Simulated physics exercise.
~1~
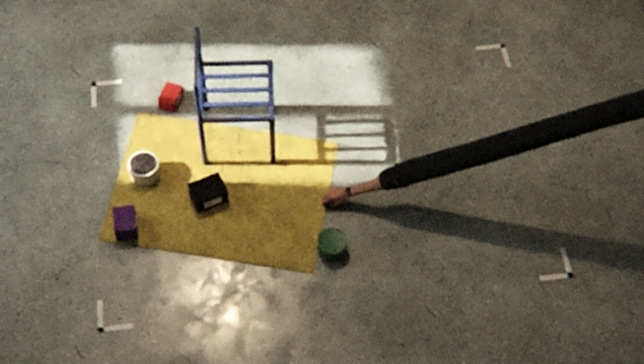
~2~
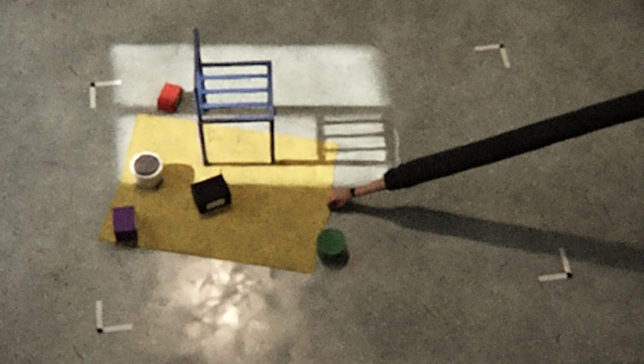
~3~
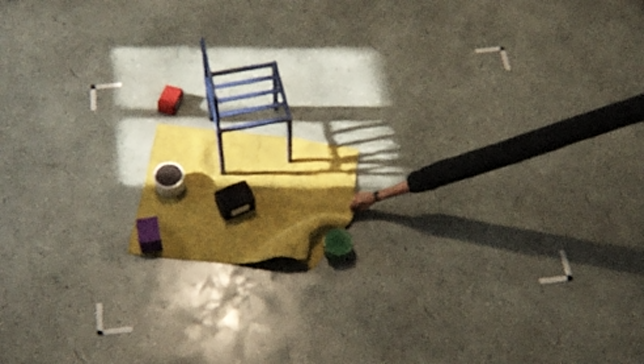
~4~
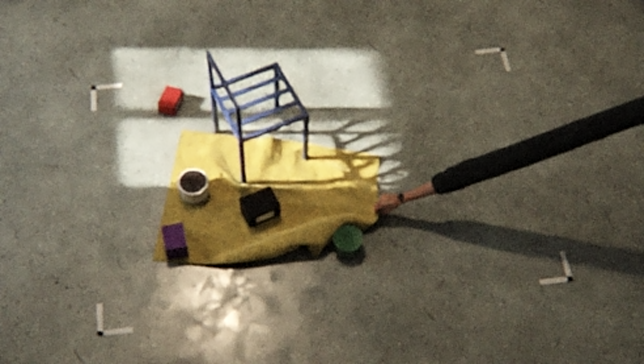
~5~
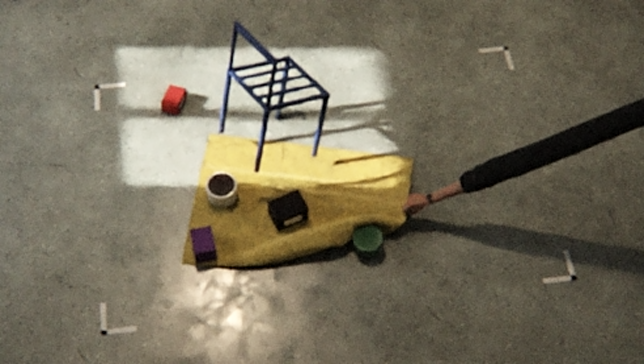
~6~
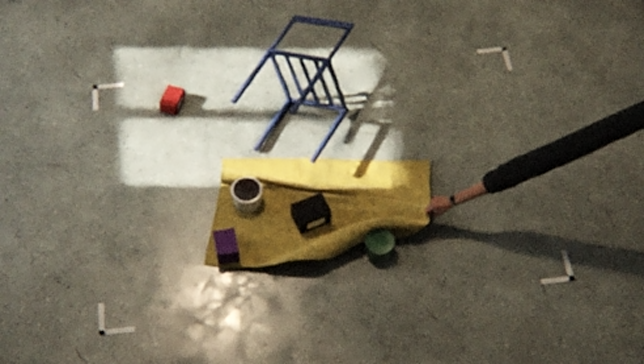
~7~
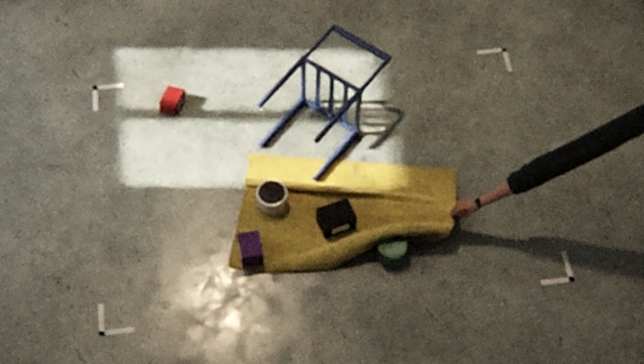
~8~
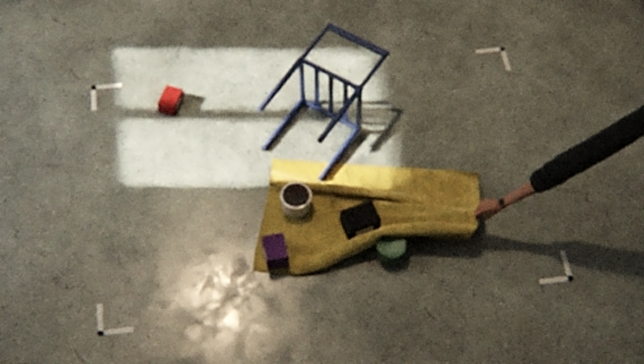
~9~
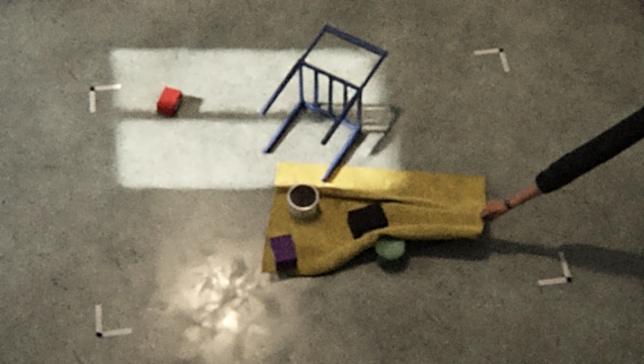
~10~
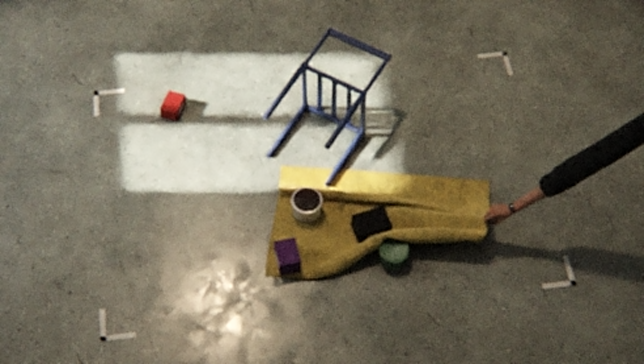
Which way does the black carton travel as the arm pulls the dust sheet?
The black carton moves to the right, riding along on the yellow sheet.
